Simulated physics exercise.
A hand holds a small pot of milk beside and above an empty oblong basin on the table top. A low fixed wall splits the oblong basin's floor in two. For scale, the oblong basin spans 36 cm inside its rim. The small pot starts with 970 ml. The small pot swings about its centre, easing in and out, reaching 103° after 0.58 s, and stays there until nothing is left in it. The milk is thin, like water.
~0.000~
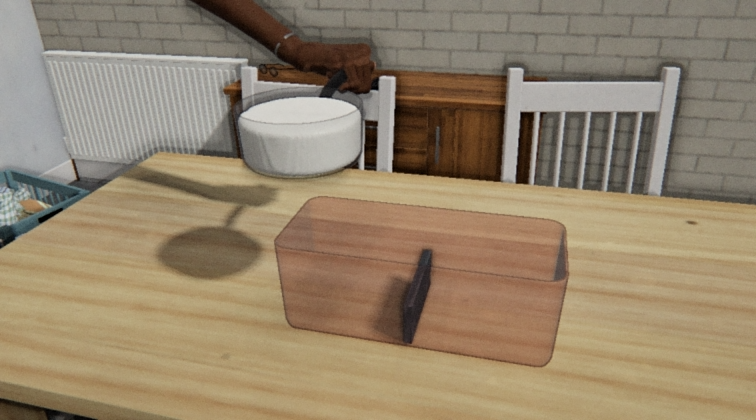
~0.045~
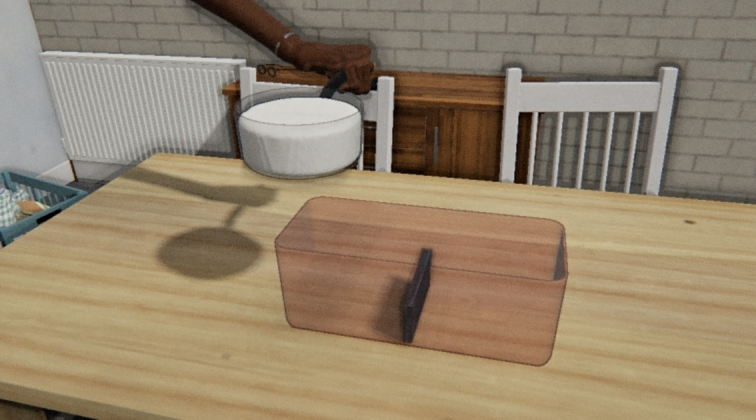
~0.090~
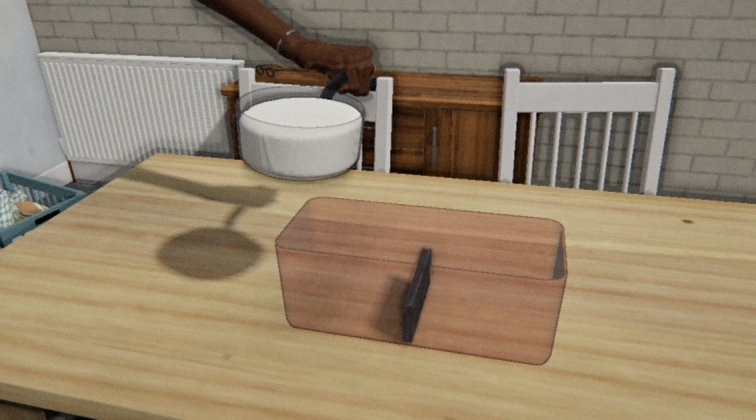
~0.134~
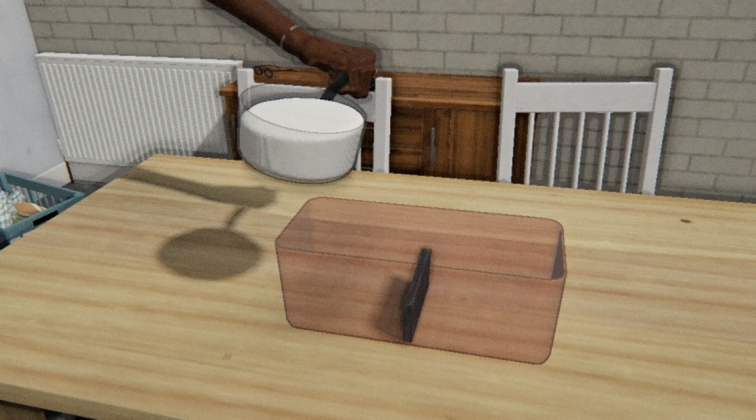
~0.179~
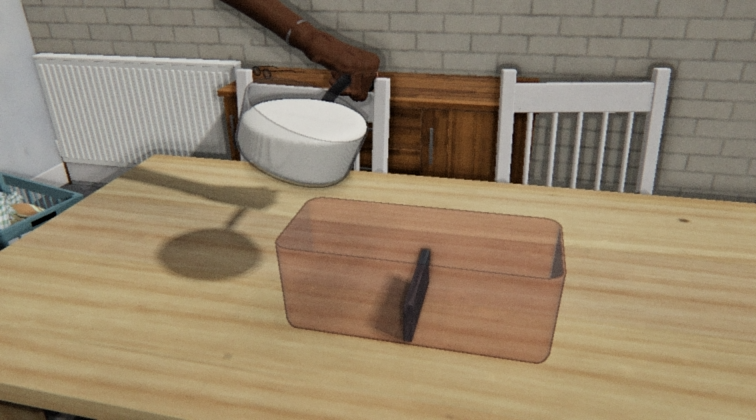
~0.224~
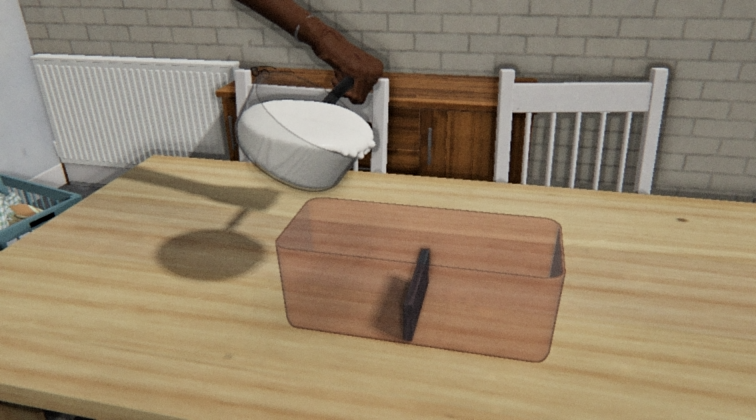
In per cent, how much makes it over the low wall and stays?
About 18 per cent.
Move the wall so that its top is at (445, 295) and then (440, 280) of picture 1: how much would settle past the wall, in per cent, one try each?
First 20, then 10 per cent.
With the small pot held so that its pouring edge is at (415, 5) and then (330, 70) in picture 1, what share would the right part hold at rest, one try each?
First 80, then 10 per cent.
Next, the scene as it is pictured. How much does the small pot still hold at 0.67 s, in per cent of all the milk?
Near 5 in a hundred.
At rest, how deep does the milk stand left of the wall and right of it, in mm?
Left about 30 mm, right about 6 mm.
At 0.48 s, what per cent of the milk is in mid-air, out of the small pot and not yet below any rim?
Near 38 in a hundred.
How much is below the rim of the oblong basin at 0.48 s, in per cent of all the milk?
About 40 per cent.
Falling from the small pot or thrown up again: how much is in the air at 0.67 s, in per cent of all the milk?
About 6 per cent.
By 0.48 s the tilt is 96° and 21 per cent is still to pour, 31 is left of the wall and 9 right of it.
By 0.67 s the tilt is 103° and 5 per cent is still to pour, 76 is left of the wall and 14 right of it.
By 0.87 s the tilt is 103° and 0 per cent is still to pour, 71 is left of the wall and 16 right of it.
By 1.08 s the tilt is 103° and 0 per cent is still to pour, 72 is left of the wall and 17 right of it.
At rest 72 per cent lies left of the wall, 18 right of it and 11 outside.
